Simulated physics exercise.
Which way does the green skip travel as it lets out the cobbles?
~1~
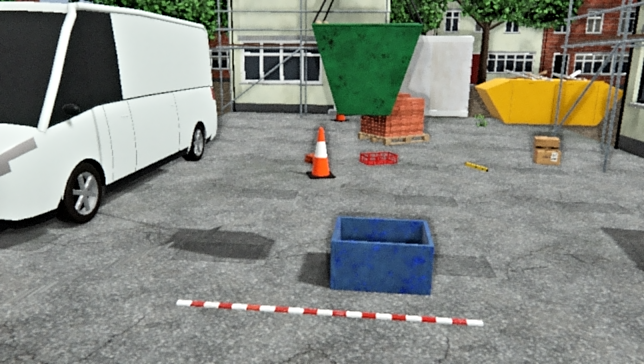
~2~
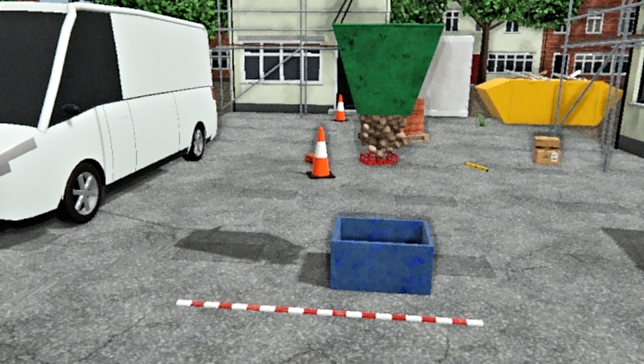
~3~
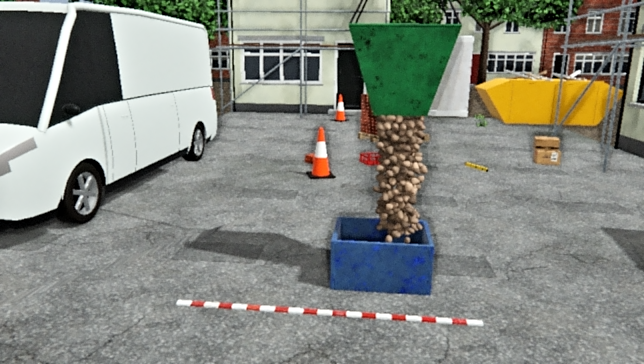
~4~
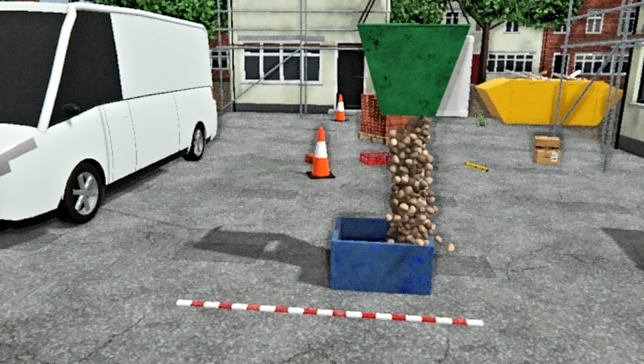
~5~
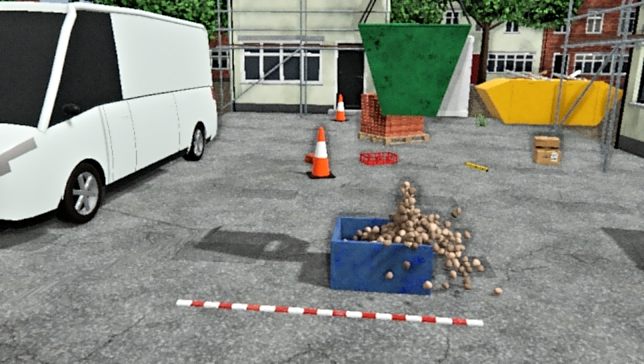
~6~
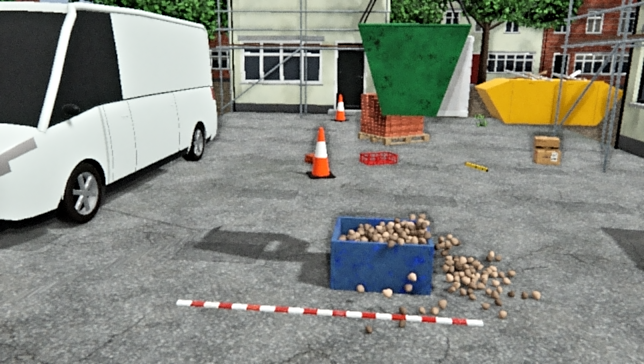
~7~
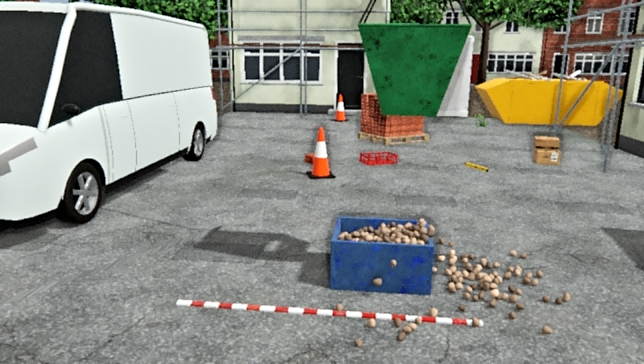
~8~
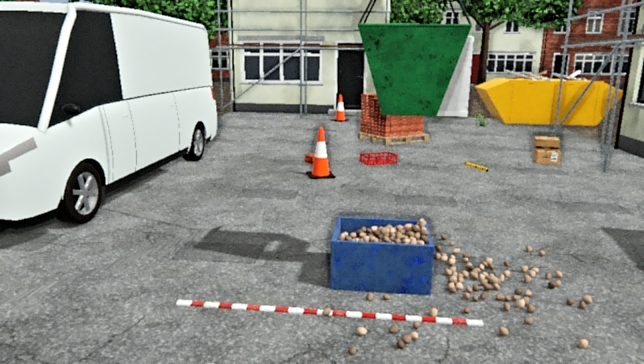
The green skip travels to the right.
